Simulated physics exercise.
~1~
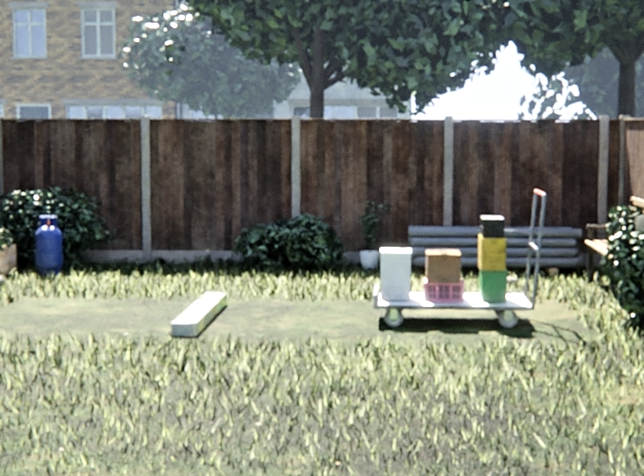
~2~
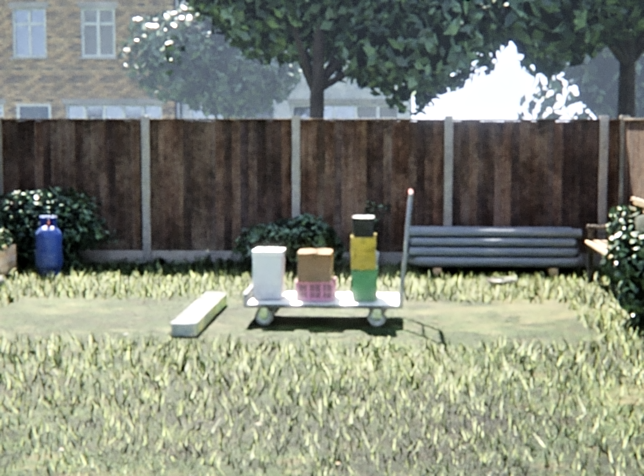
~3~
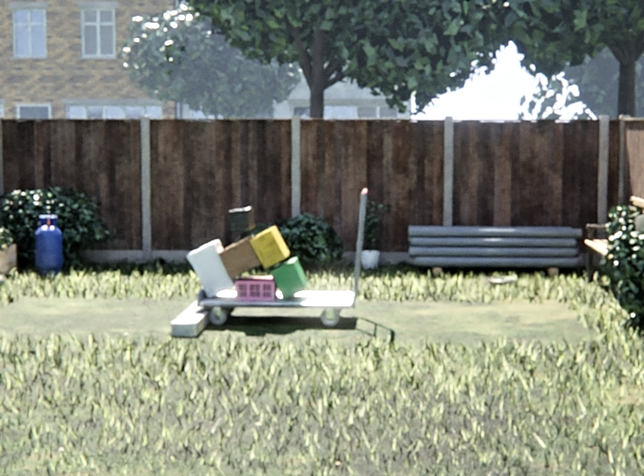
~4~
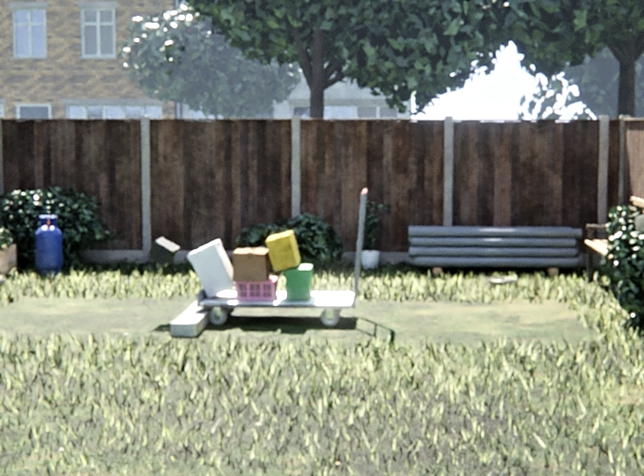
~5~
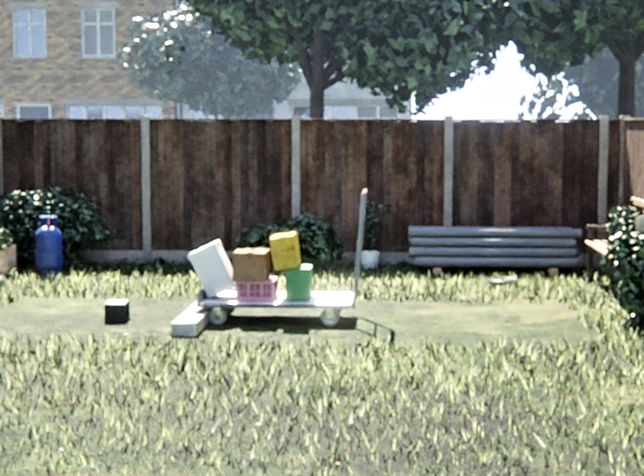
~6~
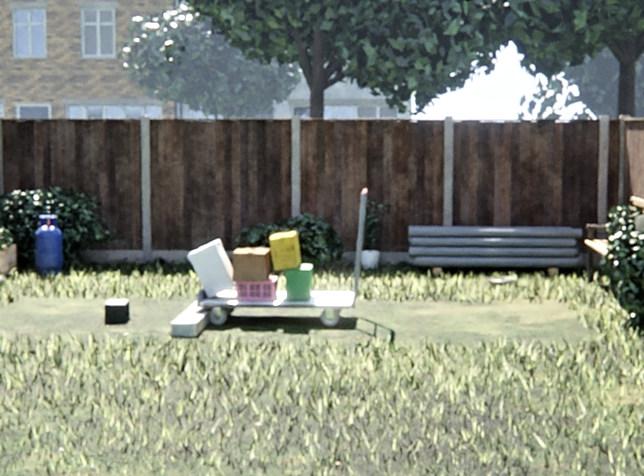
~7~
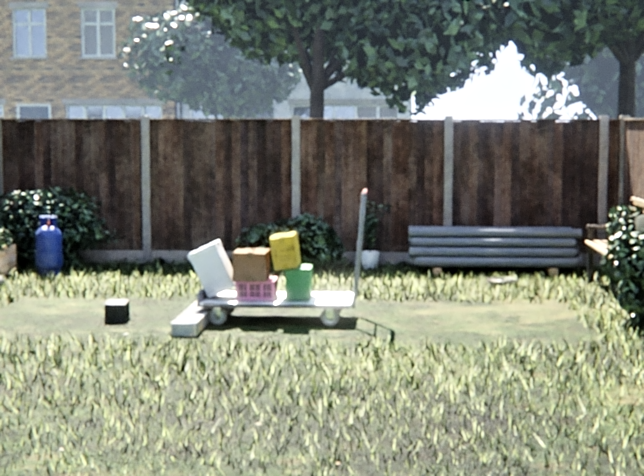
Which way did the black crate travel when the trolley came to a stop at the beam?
The black crate travelled to the left, tumbling off the front of the trolley and coming to rest on the ground past the beam.
